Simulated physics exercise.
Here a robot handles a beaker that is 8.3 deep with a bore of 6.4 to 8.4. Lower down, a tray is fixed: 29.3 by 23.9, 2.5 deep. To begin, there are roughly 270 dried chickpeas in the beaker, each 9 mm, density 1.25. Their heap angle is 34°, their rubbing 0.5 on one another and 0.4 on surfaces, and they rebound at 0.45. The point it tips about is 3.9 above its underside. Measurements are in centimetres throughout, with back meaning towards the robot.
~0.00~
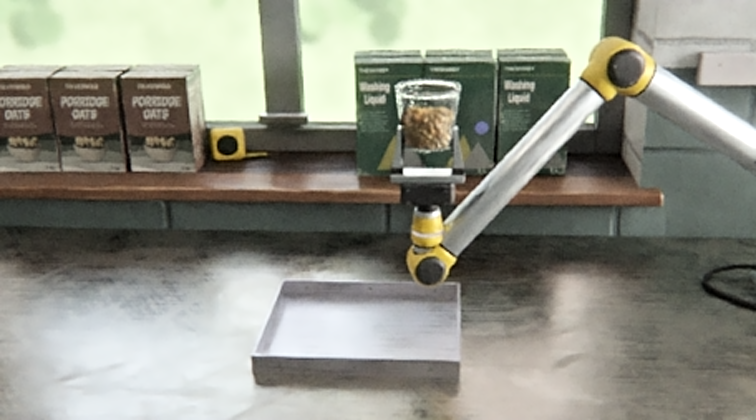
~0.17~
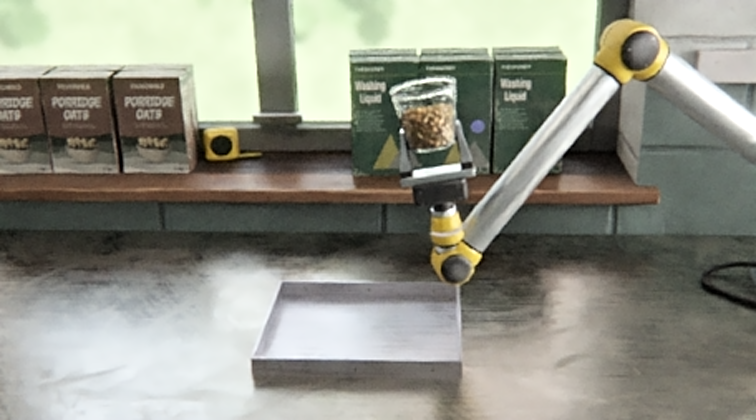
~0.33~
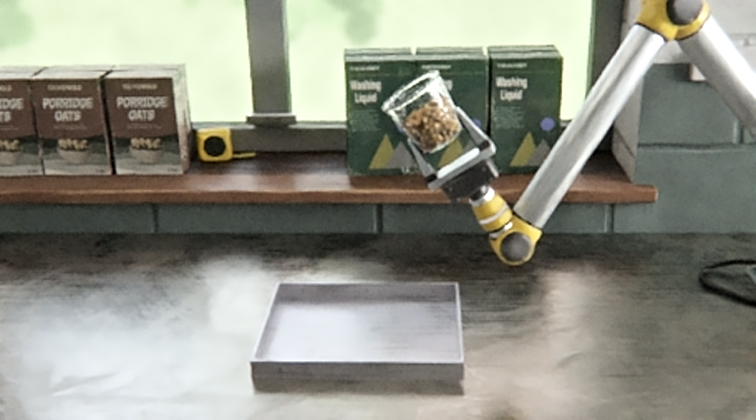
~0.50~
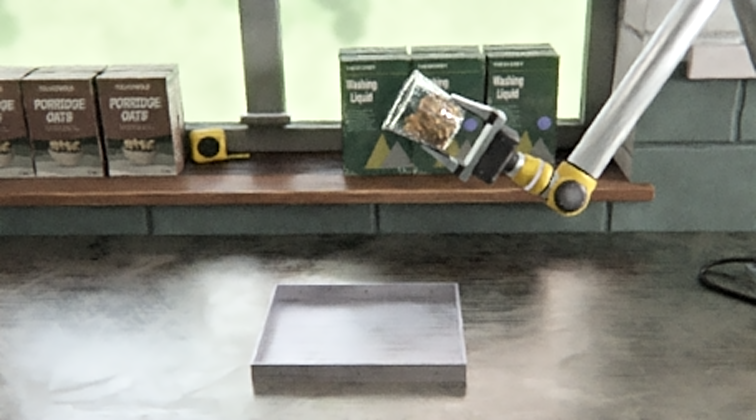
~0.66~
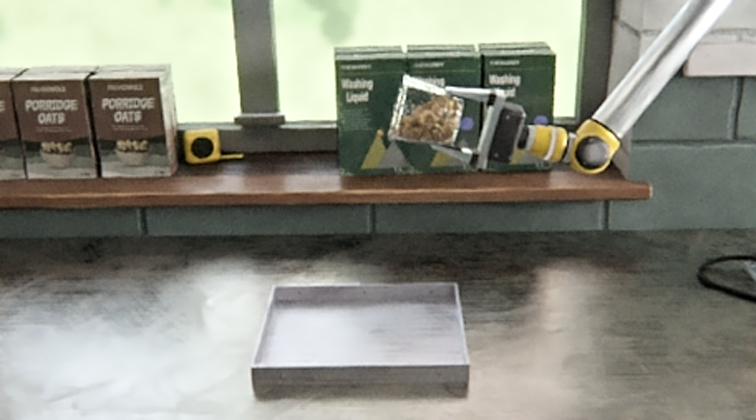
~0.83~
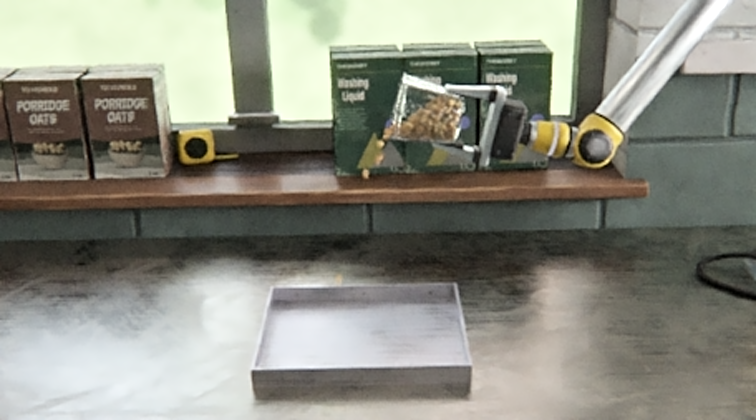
Robot arm tilting a clear beaker of dried chickpeas leftward above a shallow tray, a few chickpeas dropping from its rim.
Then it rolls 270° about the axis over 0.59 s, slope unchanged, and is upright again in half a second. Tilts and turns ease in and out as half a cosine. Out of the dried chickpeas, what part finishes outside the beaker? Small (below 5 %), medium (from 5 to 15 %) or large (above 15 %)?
Large.
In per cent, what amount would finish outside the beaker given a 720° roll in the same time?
In that case you'd get close to 25 per cent.
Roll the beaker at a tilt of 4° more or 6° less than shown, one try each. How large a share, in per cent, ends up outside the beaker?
Roughly 35 % on the first try and 10 % on the second.
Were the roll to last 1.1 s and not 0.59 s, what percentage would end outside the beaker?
Then: Approx. 30 %.
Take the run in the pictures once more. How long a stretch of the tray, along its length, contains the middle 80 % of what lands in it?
Roughly 20 centimetres.
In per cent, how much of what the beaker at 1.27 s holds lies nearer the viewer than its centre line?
Close to 65 % of them.
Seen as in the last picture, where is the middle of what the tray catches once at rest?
I'd place it near (336, 334) in the last picture.
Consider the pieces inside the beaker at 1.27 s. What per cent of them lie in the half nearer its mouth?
My estimate is some 40 per cent.
By 1.27 s, tipped 77°, highest piece 37 above the table; 247 in the beaker, 9 in the tray, 16 in flight or on a rim.
By 1.70 s, tipped 31°, highest piece 37 above the table; 213 in the beaker, 52 in the tray, 7 in flight or on a rim.
By 2.12 s, upright, highest piece 38 above the table; 213 in the beaker, 59 in the tray.
By 2.82 s, upright, highest piece 38 above the table; 213 in the beaker, 59 in the tray.
Final count, 213 in the beaker, 59 in the tray. That is 22 % outside the beaker.
